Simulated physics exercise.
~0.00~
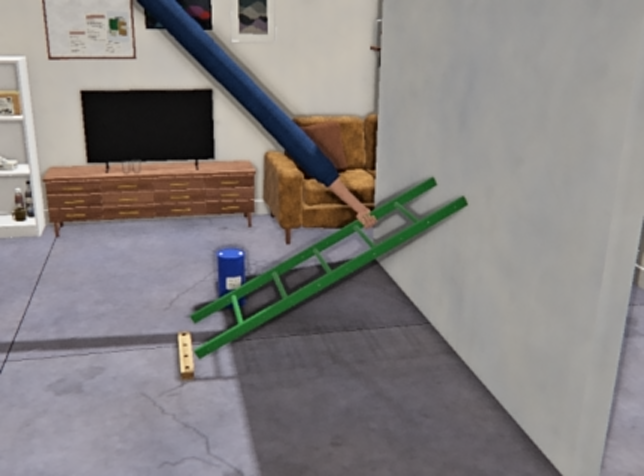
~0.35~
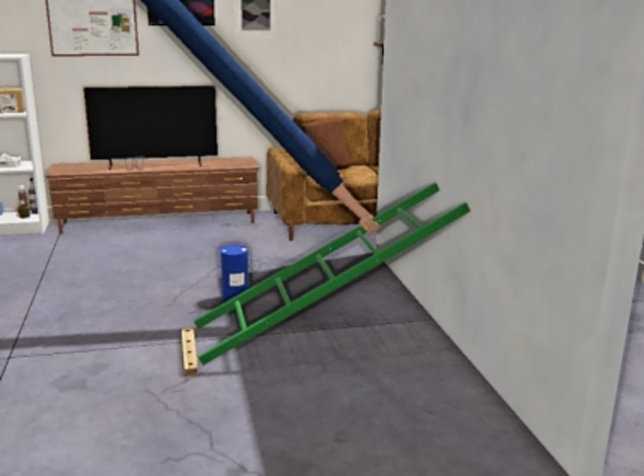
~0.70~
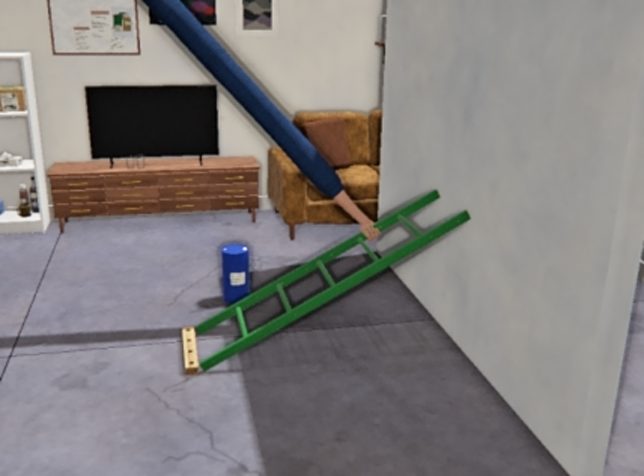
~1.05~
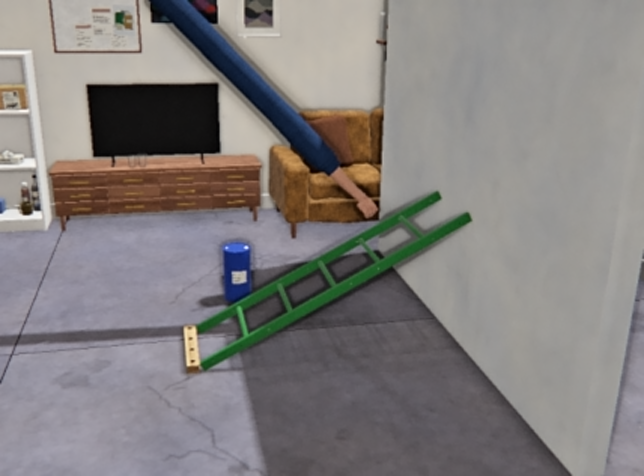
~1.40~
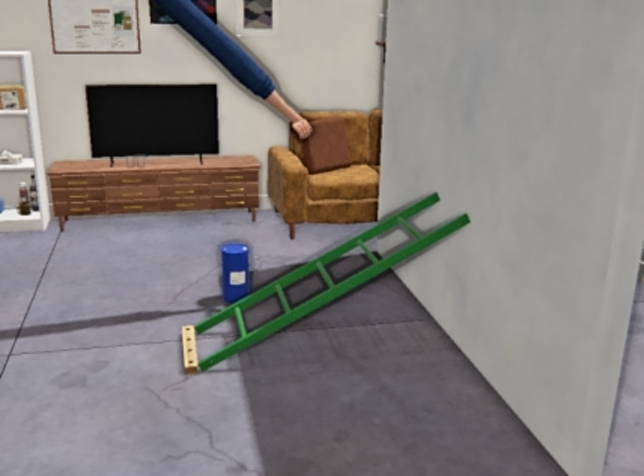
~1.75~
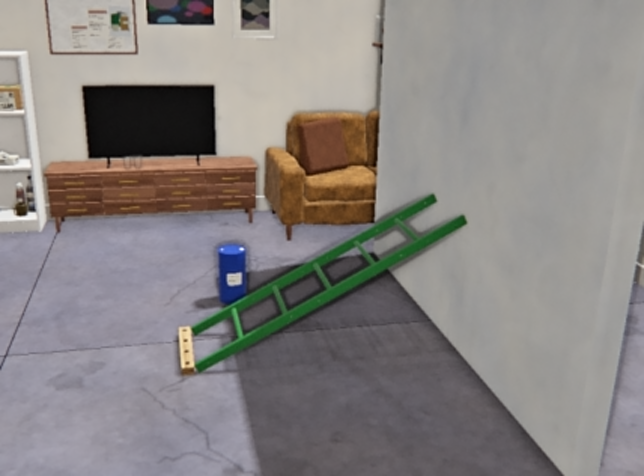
A green ladder-like gate was lowered slightly by a blue-sleeved hand until it leaned against the gray wall, its foot by a wooden strip on the floor; the hand let go and drew away, and the gate stayed leaning there.
